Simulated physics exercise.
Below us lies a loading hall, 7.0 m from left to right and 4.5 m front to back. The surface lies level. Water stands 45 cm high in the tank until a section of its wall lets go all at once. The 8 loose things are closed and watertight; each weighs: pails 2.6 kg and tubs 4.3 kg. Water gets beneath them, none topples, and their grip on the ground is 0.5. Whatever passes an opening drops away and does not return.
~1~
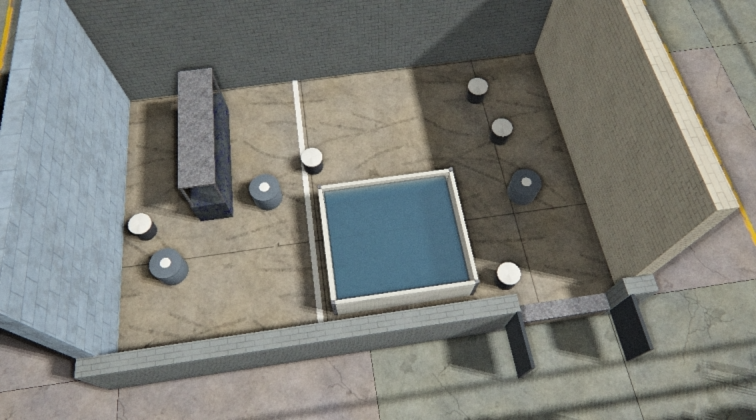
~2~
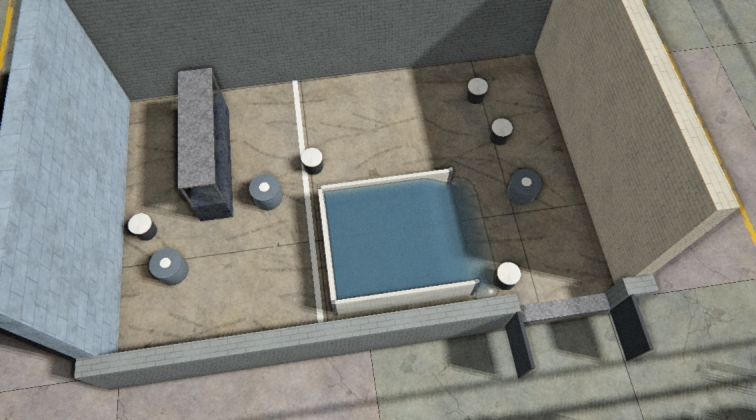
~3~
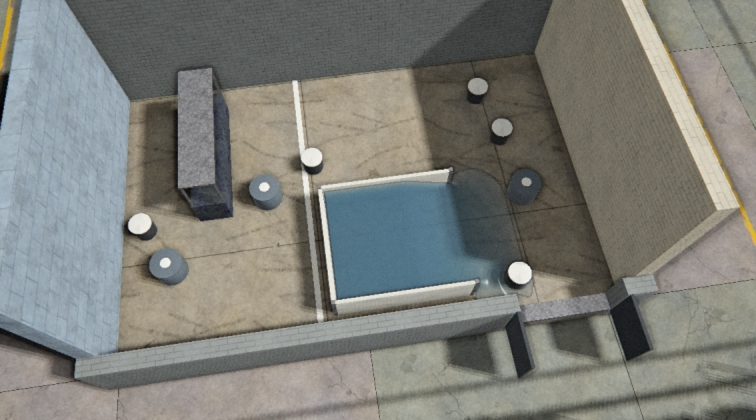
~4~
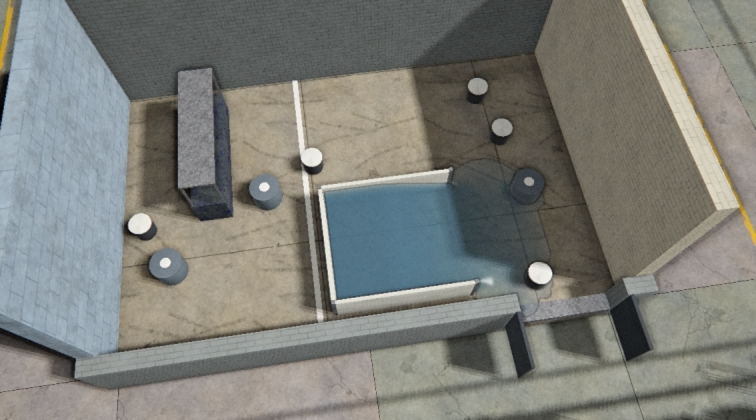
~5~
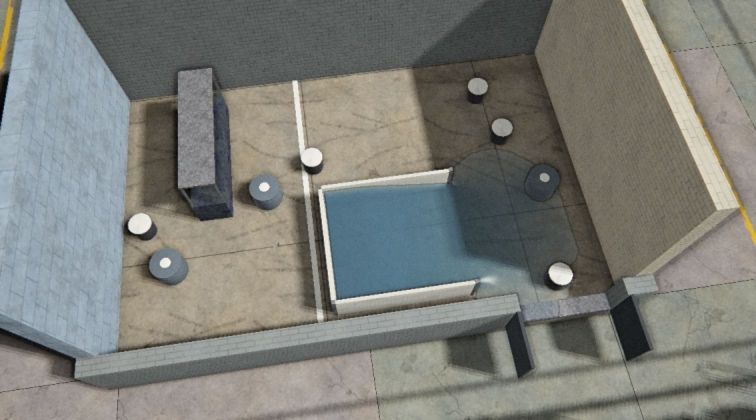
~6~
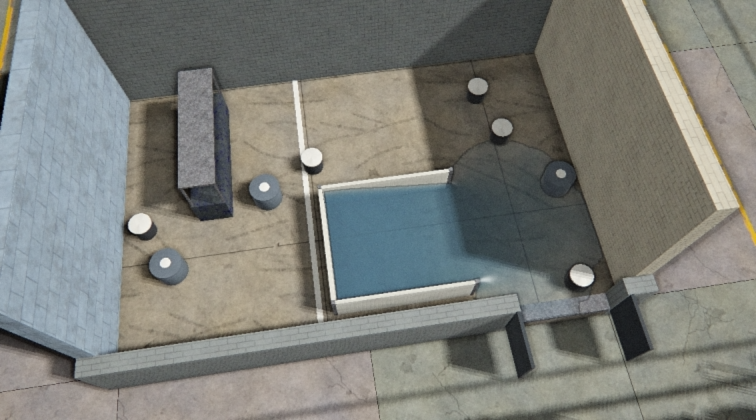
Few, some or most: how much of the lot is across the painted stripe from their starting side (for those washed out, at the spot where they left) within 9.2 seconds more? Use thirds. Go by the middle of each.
Share: One to two thirds.
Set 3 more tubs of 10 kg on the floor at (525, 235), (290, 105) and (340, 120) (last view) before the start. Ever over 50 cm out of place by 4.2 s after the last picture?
In that order: Past it, under, less.
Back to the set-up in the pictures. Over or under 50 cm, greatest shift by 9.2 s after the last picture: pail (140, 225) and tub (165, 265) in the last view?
In turn: Under, short of it.
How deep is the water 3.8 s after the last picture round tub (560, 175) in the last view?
About 8 cm.
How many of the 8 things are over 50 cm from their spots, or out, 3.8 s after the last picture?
4 of them.
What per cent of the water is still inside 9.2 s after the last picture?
About 62 per cent.
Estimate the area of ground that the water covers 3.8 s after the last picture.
Roughly 17 m2.
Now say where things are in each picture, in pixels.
A pail at (509, 273) rests on the ground; a tub at (526, 182) rests on the ground; water covers 3.3 m2; 0 of 8 have shifted, in the first frame.
A pail at (509, 273) rests on the ground; a tub at (526, 182), on the bottom; water covers 4.1 m2; 0 of 8 have shifted, in the second frame.
A pail at (520, 273), on the bottom, 16 cm from its start; a tub at (526, 182) rests on the ground; water covers 4.9 m2; 1 of 8 have shifted, in the third frame.
A pail at (540, 273), on the bottom, 44 cm from its start; a tub at (529, 182), on the bottom, 4 cm from its start; 5.9 m2 under water; 1 of 8 have shifted, in the fourth frame.
A pail at (561, 274), on the bottom, 73 cm from its start; a tub at (544, 178) rests on the ground, 28 cm from its start; 7.0 m2 under water; 2 of 8 have shifted, in the fifth frame.
A pail at (582, 275) rests on the ground, 102 cm from its start; a tub at (561, 174) rests on the ground, 55 cm from its start; 8.1 m2 under water; 2 of 8 have shifted, in the sixth frame.
Then, 1.2 s after the last picture 0 of 8 are over the mark; 2 afloat.
Then, 3.8 s after the last picture 0 of 8 are over the mark; 1 afloat.
Then, 6.2 s after the last picture 4 of 8 are over the mark; 3 afloat.
Then, 9.2 s after the last picture 4 of 8 are over the mark; 2 afloat.
